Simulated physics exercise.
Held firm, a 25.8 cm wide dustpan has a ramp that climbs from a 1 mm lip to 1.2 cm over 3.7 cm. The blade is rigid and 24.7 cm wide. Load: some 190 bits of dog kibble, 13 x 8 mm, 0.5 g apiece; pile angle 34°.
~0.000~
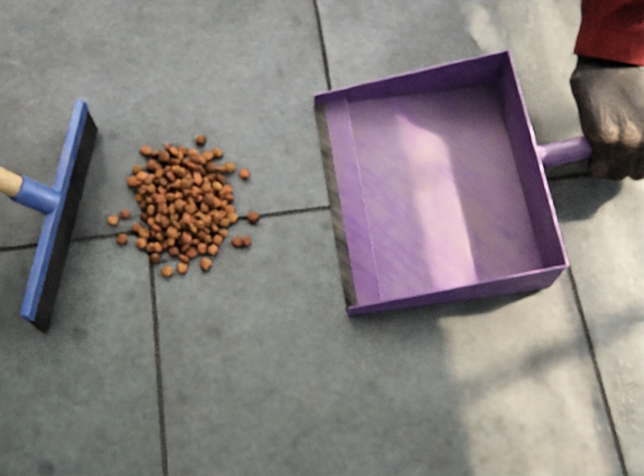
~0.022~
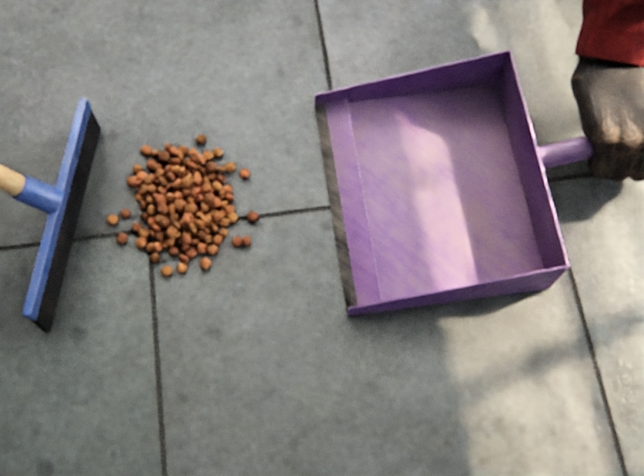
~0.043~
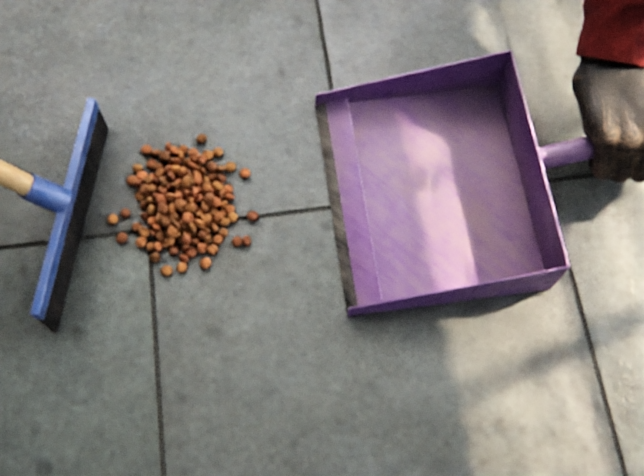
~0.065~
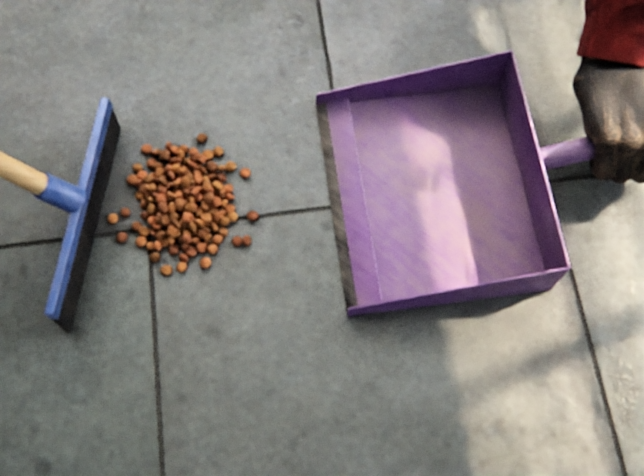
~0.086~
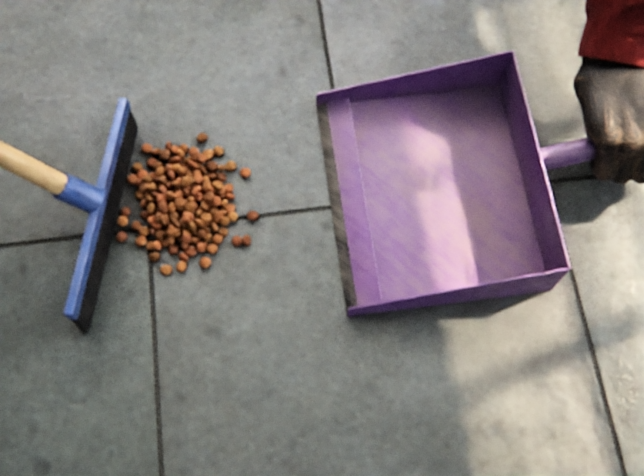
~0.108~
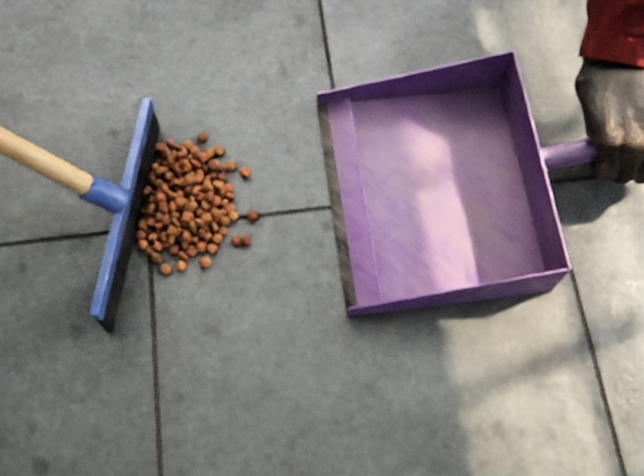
The clip shows a blue blade on a wooden handle sliding right across gray tiles until it presses into the near side of a brown kibble pile, while a hand holds a purple dustpan still at right.
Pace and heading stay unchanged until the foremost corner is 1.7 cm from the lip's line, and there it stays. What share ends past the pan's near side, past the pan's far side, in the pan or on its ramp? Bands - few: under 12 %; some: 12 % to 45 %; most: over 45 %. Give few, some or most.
Near side: Few, far side: Few, pan: Most.
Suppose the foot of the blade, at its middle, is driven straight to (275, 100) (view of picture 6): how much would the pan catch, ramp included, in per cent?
I'd expect around 20 per cent.
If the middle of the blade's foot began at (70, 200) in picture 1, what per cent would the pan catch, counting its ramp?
Roughly 60 percent would end up there.
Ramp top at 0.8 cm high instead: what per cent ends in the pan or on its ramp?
In that case some 70 per cent.
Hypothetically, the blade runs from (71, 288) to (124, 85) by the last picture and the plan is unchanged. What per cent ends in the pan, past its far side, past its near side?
Per cent by place - pan 10, far side 5, near side 0.
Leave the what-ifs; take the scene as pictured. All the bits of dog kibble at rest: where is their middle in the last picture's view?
Est. centre at rest: (352, 227) px.
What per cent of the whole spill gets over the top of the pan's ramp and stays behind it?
Something like 35 per cent of the whole.
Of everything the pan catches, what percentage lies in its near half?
Roughly 60 in a hundred.
After 0.19 s, middle of the blade 12 cm from the lip; 0 % over the lip, far side 0 %, near side 0 %.
After 0.25 s, middle of the blade 6 cm from the lip; 5 % over the lip, far side 0 %, near side 0 %.
After 0.45 s, middle of the blade 5 cm from the lip; 65 % over the lip, far side 0 %, near side 5 %.
By 1.1 s all is still; near side 5 %, far side 0 %, pan 65 %, in front of the lip or behind the blade 30 %.
